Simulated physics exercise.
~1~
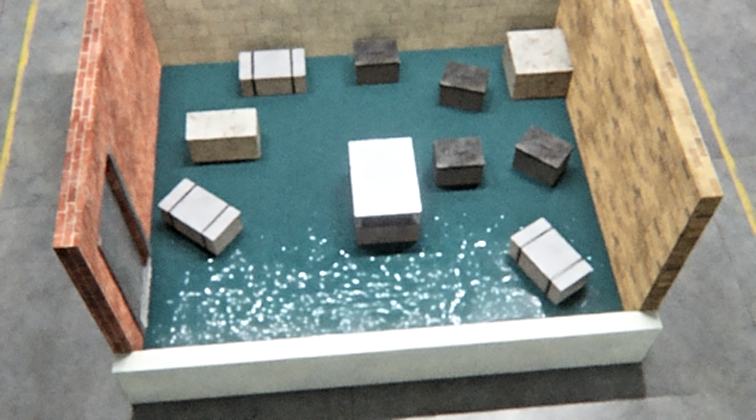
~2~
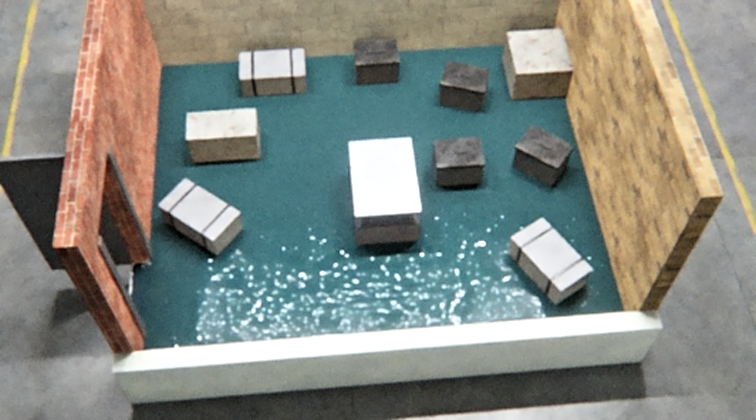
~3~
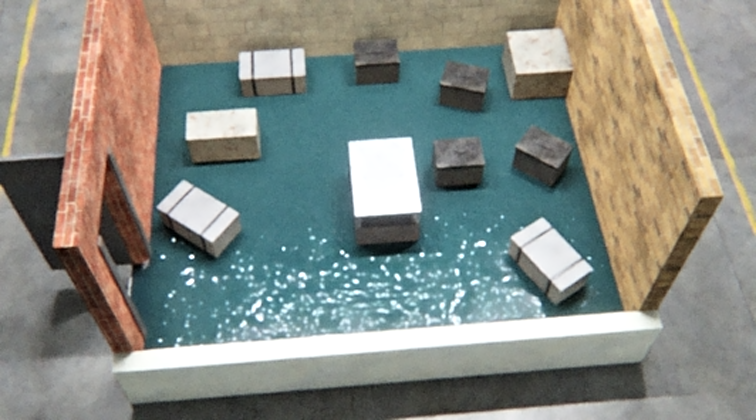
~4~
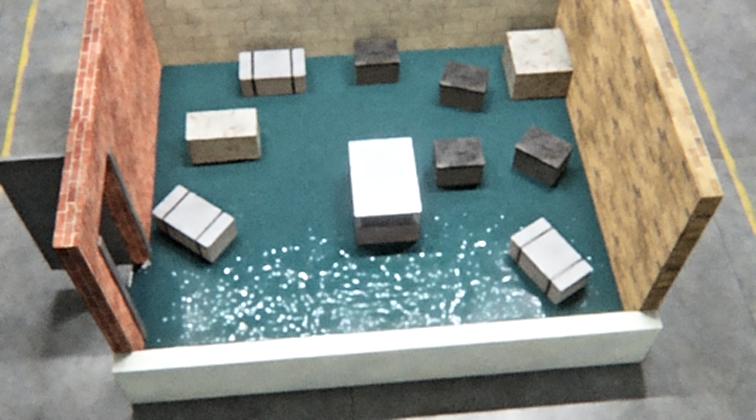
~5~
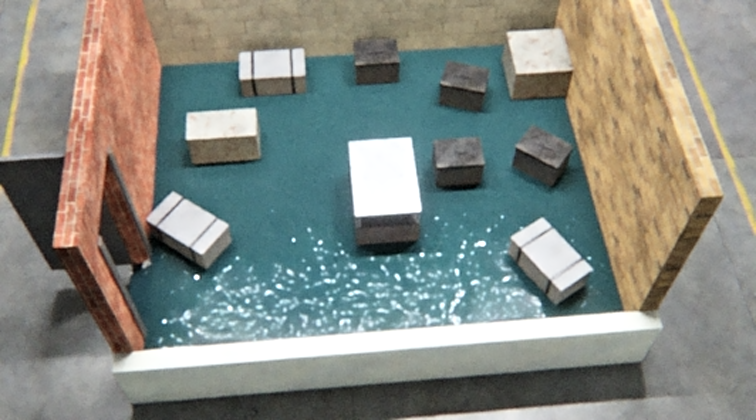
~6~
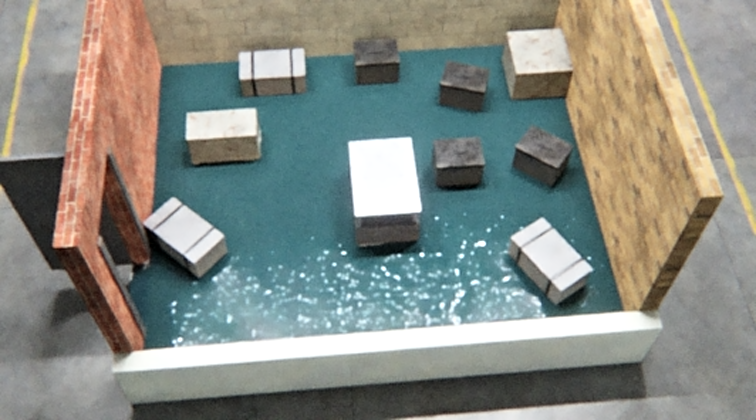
The dark door in the left brick wall swings outward, opening a gap beside the flooded floor. The strapped pale trunk nearest it then drifts slightly left and toward the viewer, closing in on the doorway, while the other boxes and blocks stay in place around the glinting water.
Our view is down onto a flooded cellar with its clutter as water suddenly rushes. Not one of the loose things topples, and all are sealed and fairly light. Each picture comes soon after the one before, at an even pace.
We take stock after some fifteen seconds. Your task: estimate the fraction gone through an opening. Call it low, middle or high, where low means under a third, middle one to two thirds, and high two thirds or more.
Low.
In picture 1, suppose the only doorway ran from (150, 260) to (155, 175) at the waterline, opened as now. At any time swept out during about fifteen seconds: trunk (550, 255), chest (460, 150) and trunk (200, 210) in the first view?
Lab log - 1: Retained; 2: Retained; 3: Escaped.
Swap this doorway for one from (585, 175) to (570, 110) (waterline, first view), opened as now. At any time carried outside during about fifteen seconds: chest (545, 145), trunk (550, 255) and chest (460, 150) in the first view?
First one exits, second exits, third exits.
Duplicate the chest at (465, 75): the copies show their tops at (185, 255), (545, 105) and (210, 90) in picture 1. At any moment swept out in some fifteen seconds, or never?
First copy escapes, second copy doesn't escape, third copy doesn't escape.
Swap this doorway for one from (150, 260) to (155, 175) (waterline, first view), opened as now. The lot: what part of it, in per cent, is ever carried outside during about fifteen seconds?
Share reached: 10 %.
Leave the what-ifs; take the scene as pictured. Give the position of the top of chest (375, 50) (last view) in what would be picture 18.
Estimated position: Roughly (346, 59).
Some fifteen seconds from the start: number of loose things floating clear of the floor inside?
I count 6.
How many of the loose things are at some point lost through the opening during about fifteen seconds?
You get 1.
A moment on, 0 of 7 are out; 7 afloat.
Next, 1 of 7 are out; 6 afloat.
Later, 1 of 7 are out; 6 afloat.
In the end, 1 of 7 are out; 6 afloat.
